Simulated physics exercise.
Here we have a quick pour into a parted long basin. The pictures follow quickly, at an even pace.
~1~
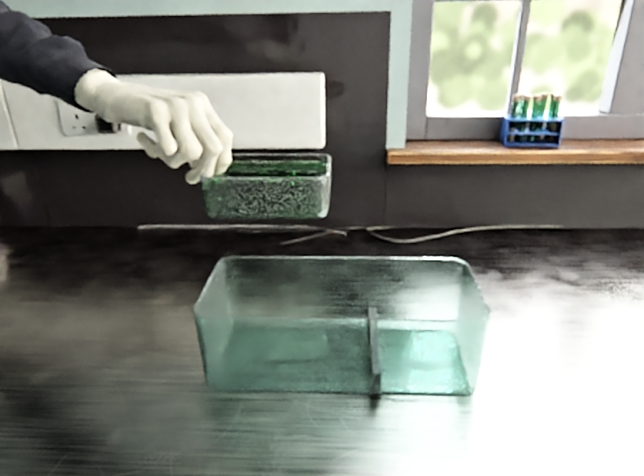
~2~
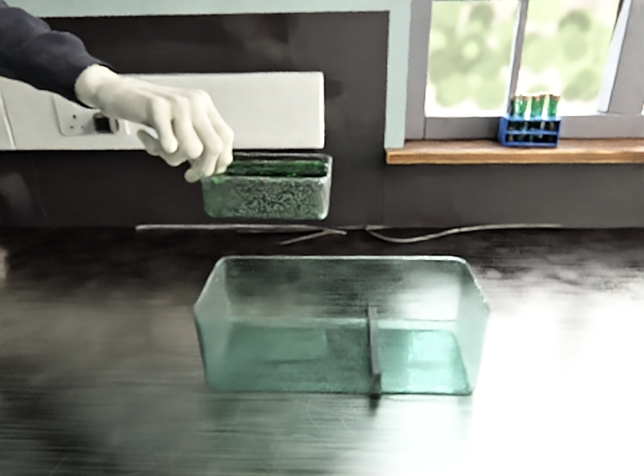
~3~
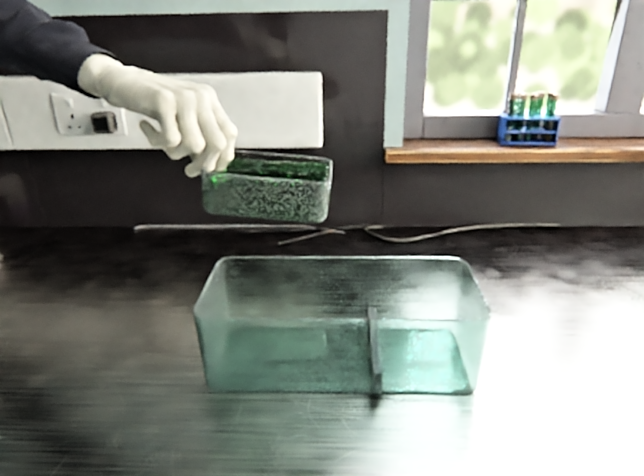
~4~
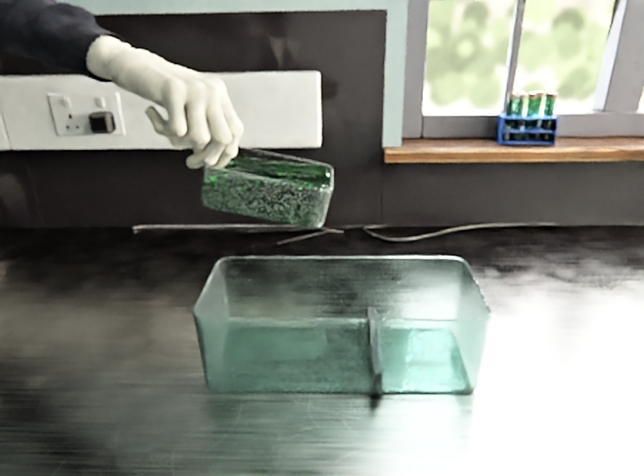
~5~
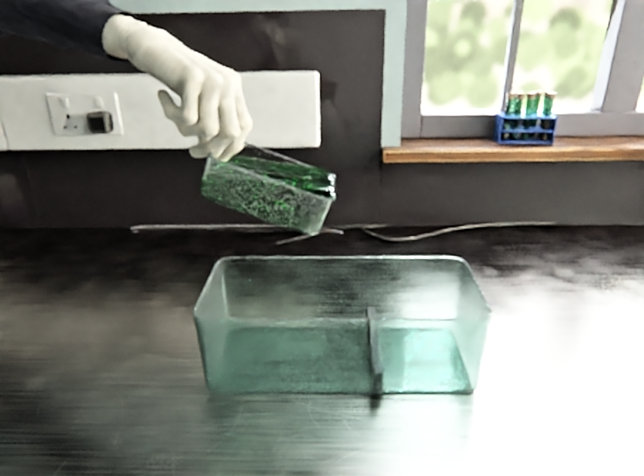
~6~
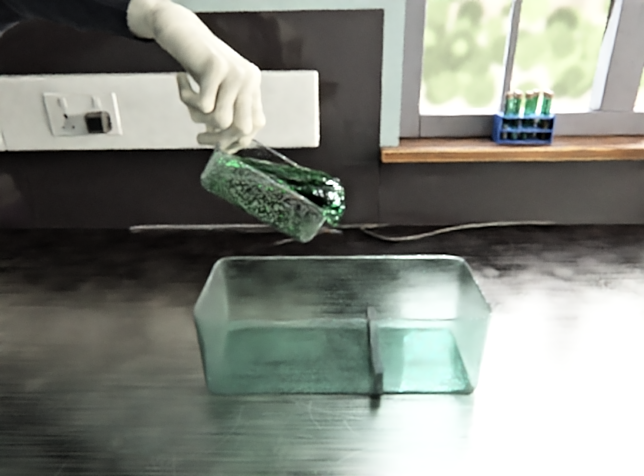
Above a divided glass basin, a gloved hand tilts a small tank of green contents rightward.
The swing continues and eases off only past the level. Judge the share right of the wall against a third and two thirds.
In the end from a third to two thirds is right of the wall.
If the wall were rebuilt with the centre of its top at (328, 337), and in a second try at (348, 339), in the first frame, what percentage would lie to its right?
Near 80 % and 75 %.
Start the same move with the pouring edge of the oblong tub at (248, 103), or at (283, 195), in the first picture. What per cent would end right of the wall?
Roughly 15 per cent, and 10 per cent.
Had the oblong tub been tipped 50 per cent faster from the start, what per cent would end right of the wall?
It comes to 30 per cent or so.
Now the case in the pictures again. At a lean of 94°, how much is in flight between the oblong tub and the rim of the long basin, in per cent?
Some 30 per cent.
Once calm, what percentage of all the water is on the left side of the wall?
Near 45 %.
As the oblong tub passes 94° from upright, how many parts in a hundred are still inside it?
Some 5 per cent.
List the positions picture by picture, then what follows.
It leans 0°; its right rim is at (329, 167); the water meets the walls at (213, 171) and (327, 170); the long basin's rim runs from (208, 285) to (477, 287); the wall's top is at (374, 337), in the first picture.
It leans 1°; its right rim is at (329, 168); the water meets the walls at (213, 170) and (328, 171), in the second picture.
It leans 6°; its right rim is at (330, 172); the water meets the walls at (213, 168) and (328, 172), in the third picture.
It leans 13°; its right rim is at (331, 179); the water meets the walls at (213, 167) and (331, 175), in the fourth picture.
It leans 22°; its right rim is at (331, 189); the water meets the walls at (213, 166) and (326, 181); 4 per cent is over the edge, in the fifth picture.
It leans 32°; its right rim is at (329, 200); the water meets the walls at (212, 164) and (314, 181); 13 per cent is over the edge, in the sixth picture.
A moment on, the oblong tub is tipped on its side and 6 per cent is still to pour, 18 is left of the wall and 46 right of it.
Next, the oblong tub is tipped right over and 1 per cent is still to pour, 38 is left of the wall and 57 right of it.
Then the oblong tub is tipped right over and 0 per cent is still to pour, 43 is left of the wall and 55 right of it.
Later the oblong tub is tipped right over and 0 per cent is still to pour, 43 is left of the wall and 55 right of it.
Finally, 43 per cent lies left of the wall, 55 right of it and 2 outside.
